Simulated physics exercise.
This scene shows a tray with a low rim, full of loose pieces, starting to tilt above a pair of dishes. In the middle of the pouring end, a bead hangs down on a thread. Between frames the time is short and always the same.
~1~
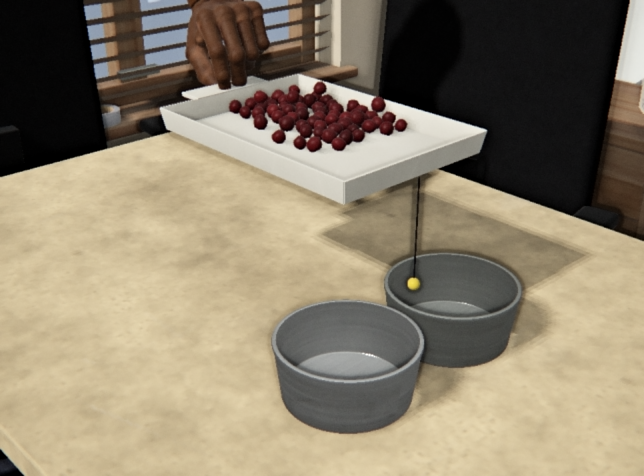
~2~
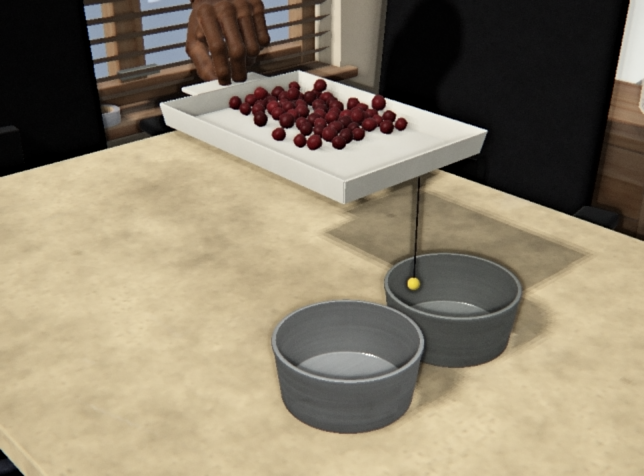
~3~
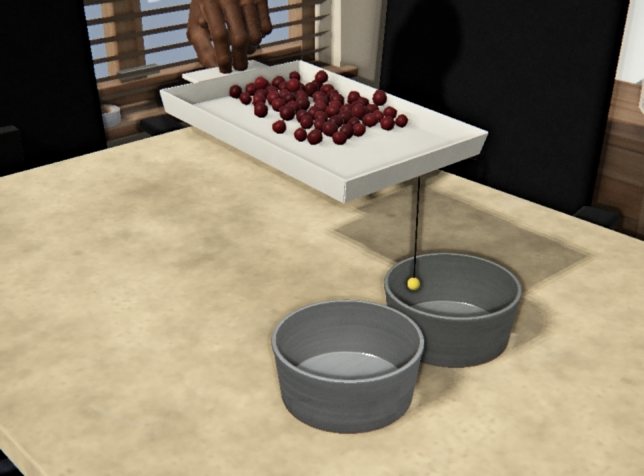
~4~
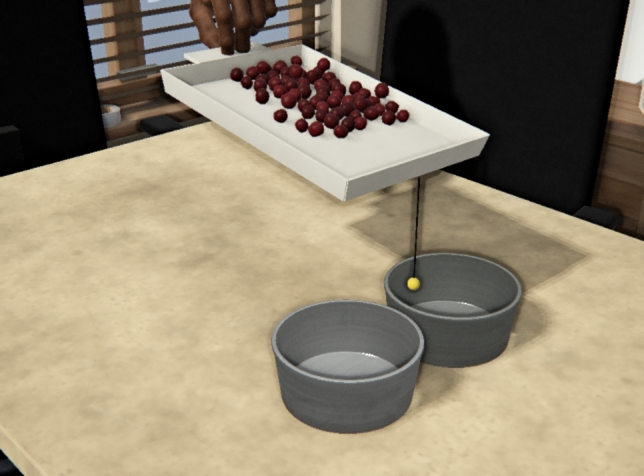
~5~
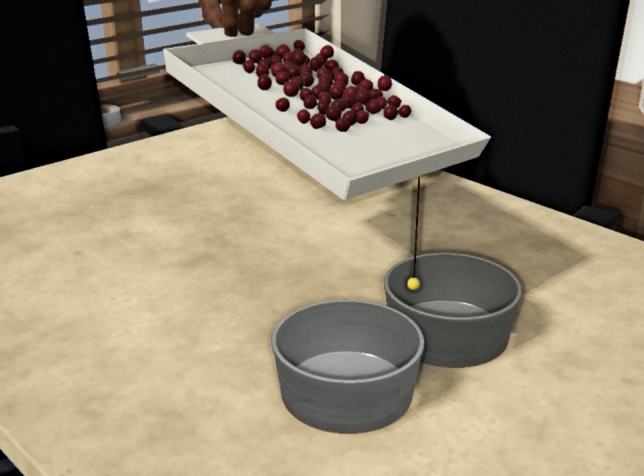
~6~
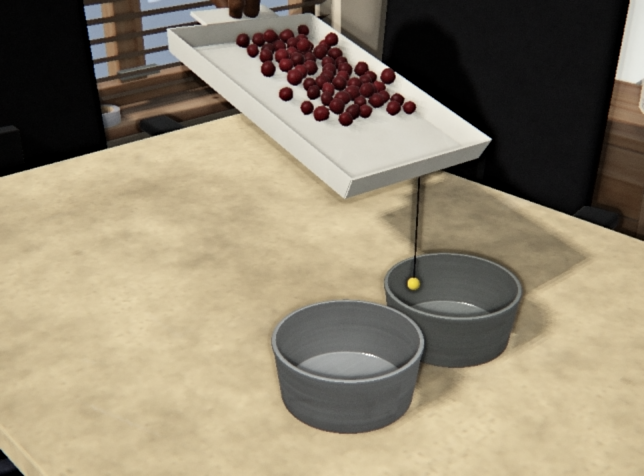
White tray of dark red dried cherries tilting gradually above two gray dishes as a hand raises its far end.
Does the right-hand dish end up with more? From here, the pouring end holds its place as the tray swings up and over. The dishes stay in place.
Yes, the dish on the right is going to receive more.
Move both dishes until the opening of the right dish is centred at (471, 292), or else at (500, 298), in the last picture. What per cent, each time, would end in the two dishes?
You'd get about 60 per cent first and about 90 per cent second.
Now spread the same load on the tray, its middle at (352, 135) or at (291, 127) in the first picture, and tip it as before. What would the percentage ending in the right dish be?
First case around 30 %, second case around 40 %.
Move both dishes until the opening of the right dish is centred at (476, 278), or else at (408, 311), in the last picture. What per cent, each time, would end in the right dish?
About 40% on the first try and 20% on the second.
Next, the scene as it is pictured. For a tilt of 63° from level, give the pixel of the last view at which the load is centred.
Somewhere around pixel (438, 123) in the last picture.
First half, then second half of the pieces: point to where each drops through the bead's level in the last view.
The opening part goes through (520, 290); what follows goes through (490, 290).
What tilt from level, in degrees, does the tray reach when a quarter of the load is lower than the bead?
Close to 120° of tilt at that moment.
Soon after the last picture, tray tipped steeply; nearly all on the tray; a stray few in the air.
A little later, tray tipped past a quarter turn; nearly all on the tray; a stray few in the right dish; a stray few outside both.
Later still, tray tipped past a quarter turn; about a third in the right dish; about two thirds outside both.
At rest, tray tipped past a quarter turn; none in the left dish; about a third in the right dish; about two thirds outside both.
